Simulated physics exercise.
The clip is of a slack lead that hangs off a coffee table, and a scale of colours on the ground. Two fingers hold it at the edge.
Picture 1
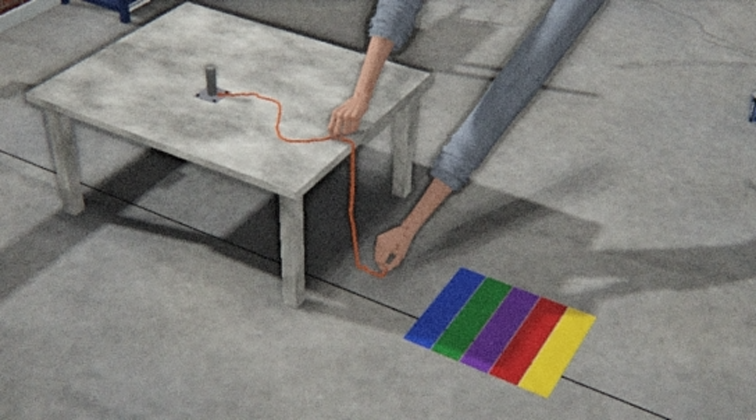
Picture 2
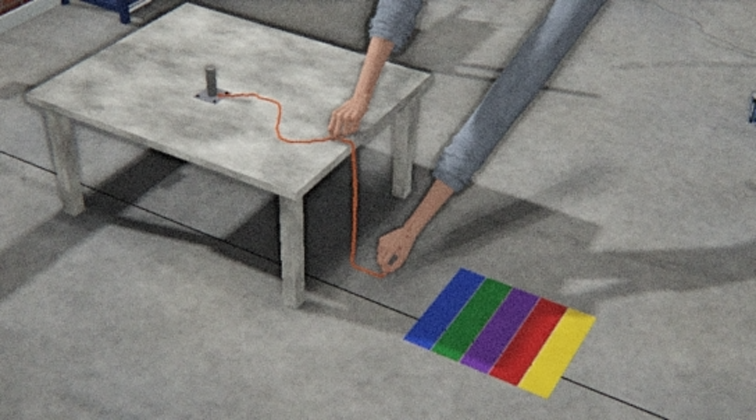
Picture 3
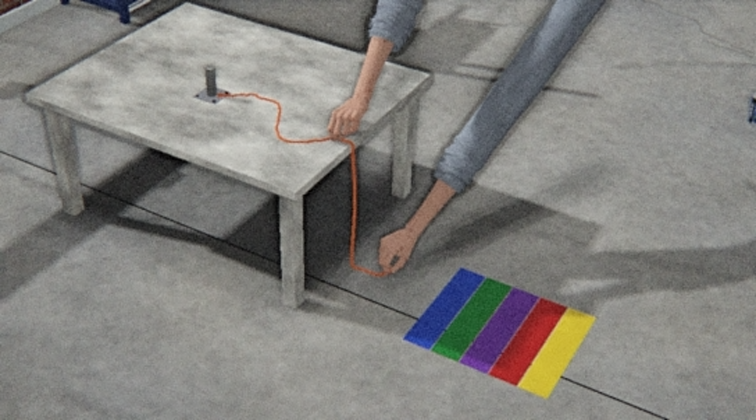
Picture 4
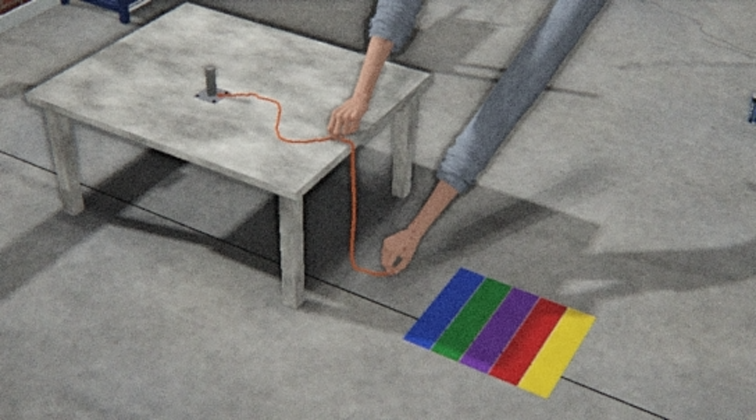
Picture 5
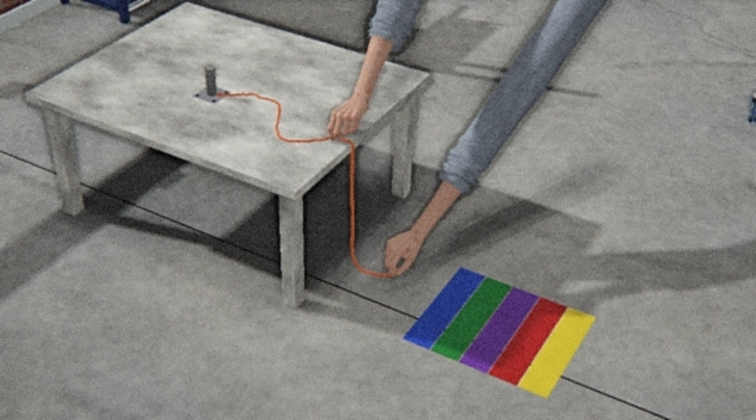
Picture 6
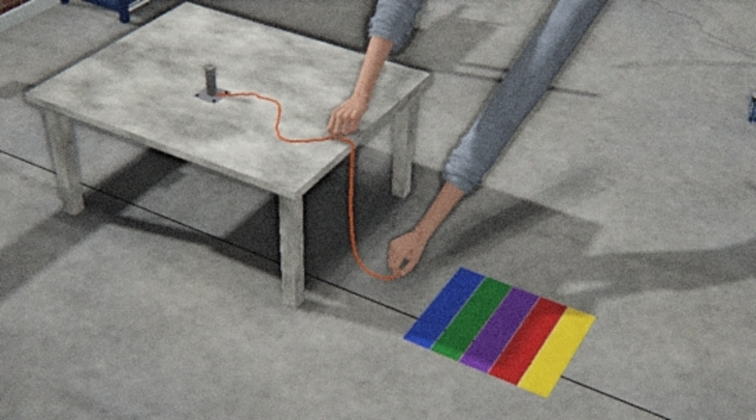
On a grey floor beside a coffee table, one hand pinned an orange lead at the table's edge while another held its hanging end and inched it slightly right, near a strip of coloured bands.
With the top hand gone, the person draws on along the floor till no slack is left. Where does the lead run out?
Over red.
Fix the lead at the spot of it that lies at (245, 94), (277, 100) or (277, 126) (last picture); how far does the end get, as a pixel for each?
Near (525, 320), (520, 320) and (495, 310).
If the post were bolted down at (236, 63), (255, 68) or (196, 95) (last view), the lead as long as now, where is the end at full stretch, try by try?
Try by try, around (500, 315), (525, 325) and (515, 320).
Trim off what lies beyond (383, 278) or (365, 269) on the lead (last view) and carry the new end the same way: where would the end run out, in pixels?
About (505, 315) and (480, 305).
Early on, end near (479, 305); over green.
Midway, end near (513, 318); over purple.
At the end of the slack, end near (533, 326); over red. The end stops over the red strip.
